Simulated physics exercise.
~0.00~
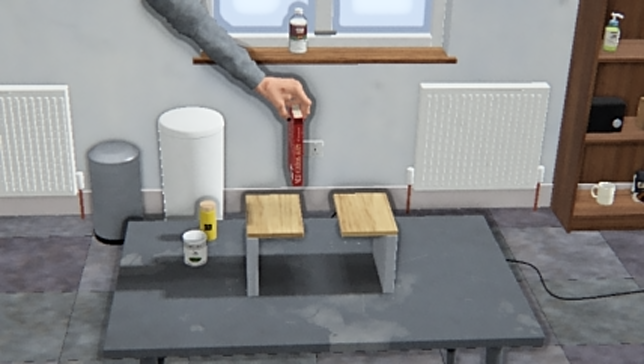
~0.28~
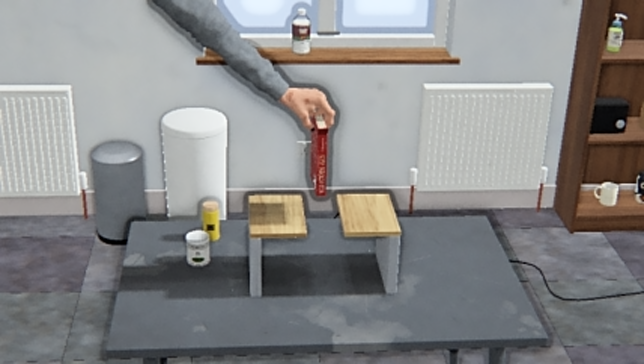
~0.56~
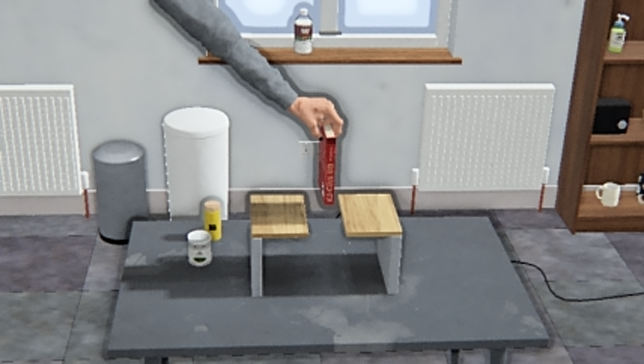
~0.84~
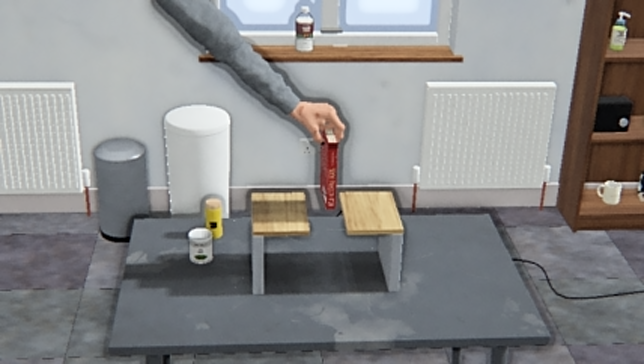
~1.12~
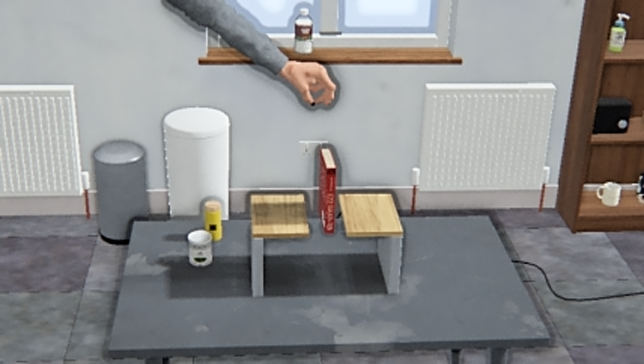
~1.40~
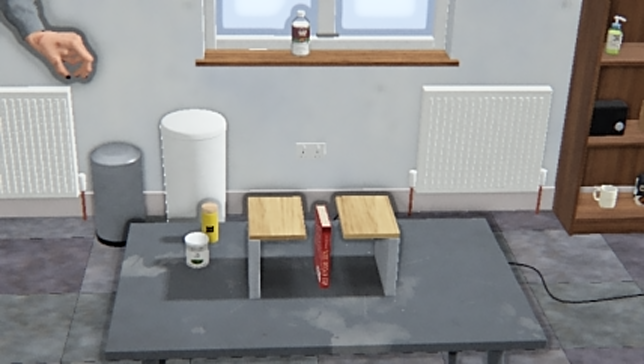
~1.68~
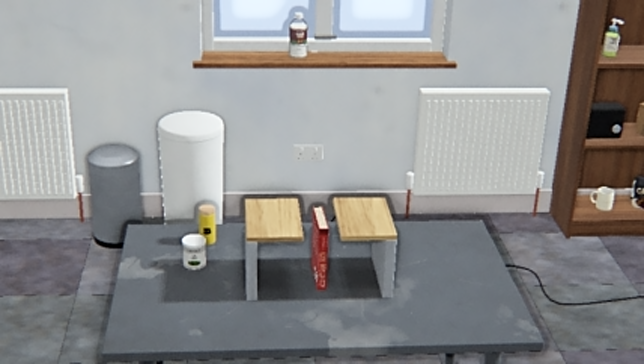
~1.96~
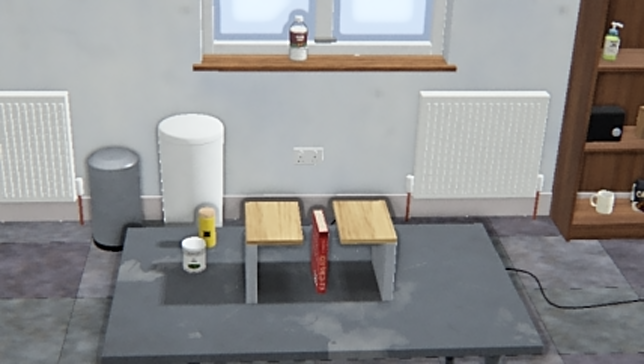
Red book held upright by a hand, shifting right over a gap between two wooden ledges, then dropping through and standing upright.
